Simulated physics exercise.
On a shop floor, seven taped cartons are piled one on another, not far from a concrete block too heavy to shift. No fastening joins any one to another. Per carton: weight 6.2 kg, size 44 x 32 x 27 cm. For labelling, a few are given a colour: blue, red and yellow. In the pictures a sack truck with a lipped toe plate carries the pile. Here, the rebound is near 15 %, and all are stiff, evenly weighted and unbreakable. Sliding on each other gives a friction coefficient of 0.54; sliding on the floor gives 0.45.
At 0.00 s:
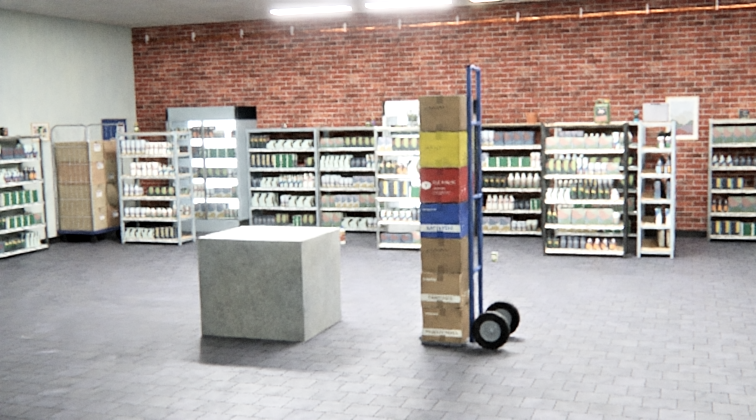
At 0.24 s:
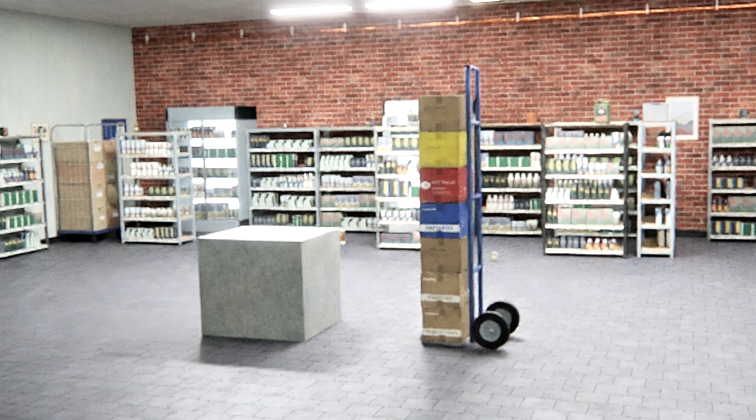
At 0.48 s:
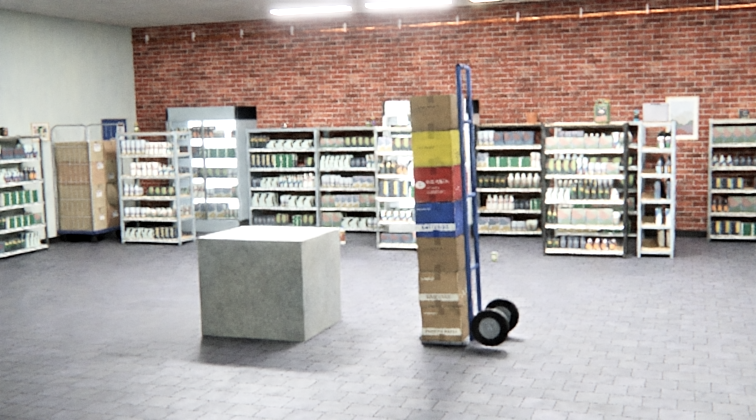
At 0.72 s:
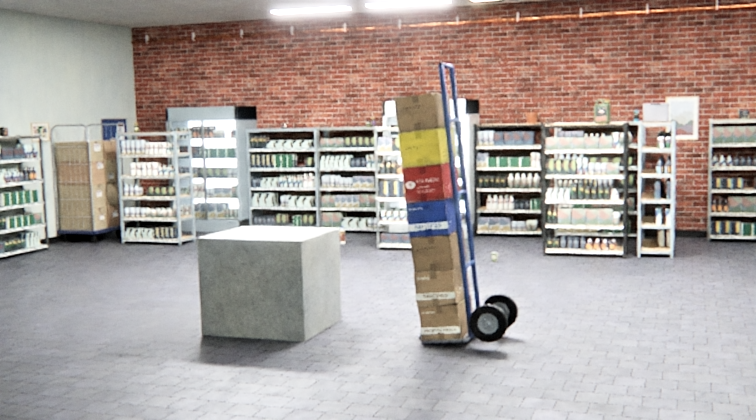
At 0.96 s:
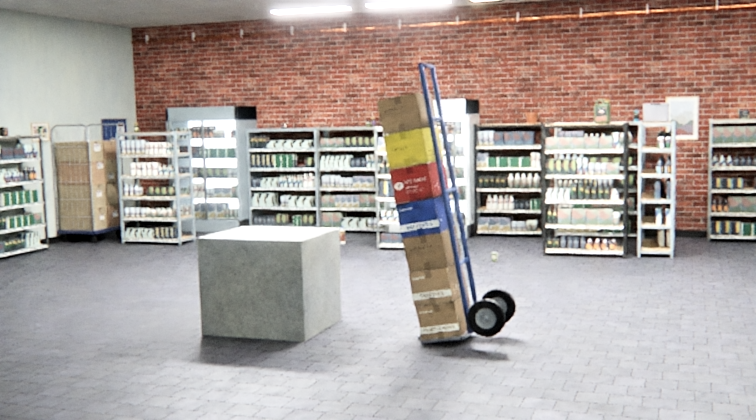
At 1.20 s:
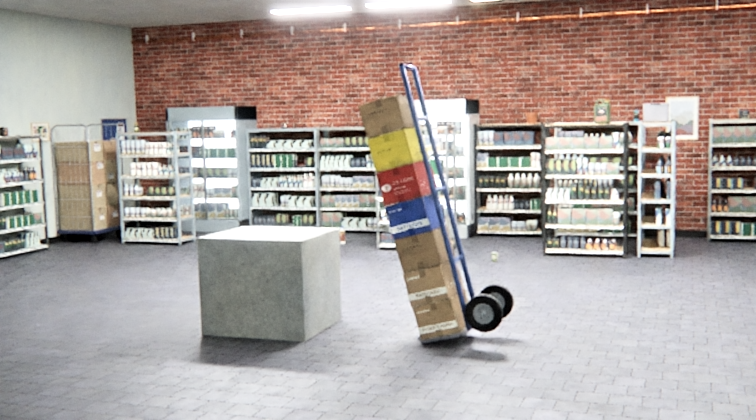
A shop with a grey tiled floor, a red brick back wall and shelves of bottles is seen from a fixed, slightly raised view. A grey block sits left of centre, and to its right a blue-framed sack truck with black wheels carries a tall stack of brown, yellow, red and blue cartons. Upright at first, the truck and stack slowly lean left together, toward the block.
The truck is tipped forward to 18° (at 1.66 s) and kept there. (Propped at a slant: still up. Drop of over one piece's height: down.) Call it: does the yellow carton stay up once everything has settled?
Once settled, the yellow carton is down.
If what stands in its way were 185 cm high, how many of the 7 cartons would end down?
Result - 0.
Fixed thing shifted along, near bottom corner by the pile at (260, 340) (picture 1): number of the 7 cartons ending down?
Count at the end: 6.
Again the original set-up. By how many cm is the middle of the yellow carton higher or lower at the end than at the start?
Lower, by roughly 55 cm.
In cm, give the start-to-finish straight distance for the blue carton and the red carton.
Blue 90, red 100.
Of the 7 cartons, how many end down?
4 in total.
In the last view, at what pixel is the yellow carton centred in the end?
Look near (247, 217) in the last frame.
Around 1.46 s, none of the 7 cartons down, 7 disturbed; yellow carton tipped 23°; red carton tipped 23°.
Around 1.74 s, 1 of the 7 cartons down; yellow carton tipped 39°, 23 cm lower; blue carton tipped 39°, 11 cm lower.
Around 2.24 s, 4 of the 7 cartons down; yellow carton upside down; blue carton tipped 59°, 34 cm lower.
Finally (3.2 s), 4 of the 7 cartons down; yellow carton upside down; blue carton tipped 59°, 34 cm lower; red carton tipped 50°, 29 cm lower. Seen by the last camera, middles, yellow carton near (247, 217), blue carton near (343, 257).
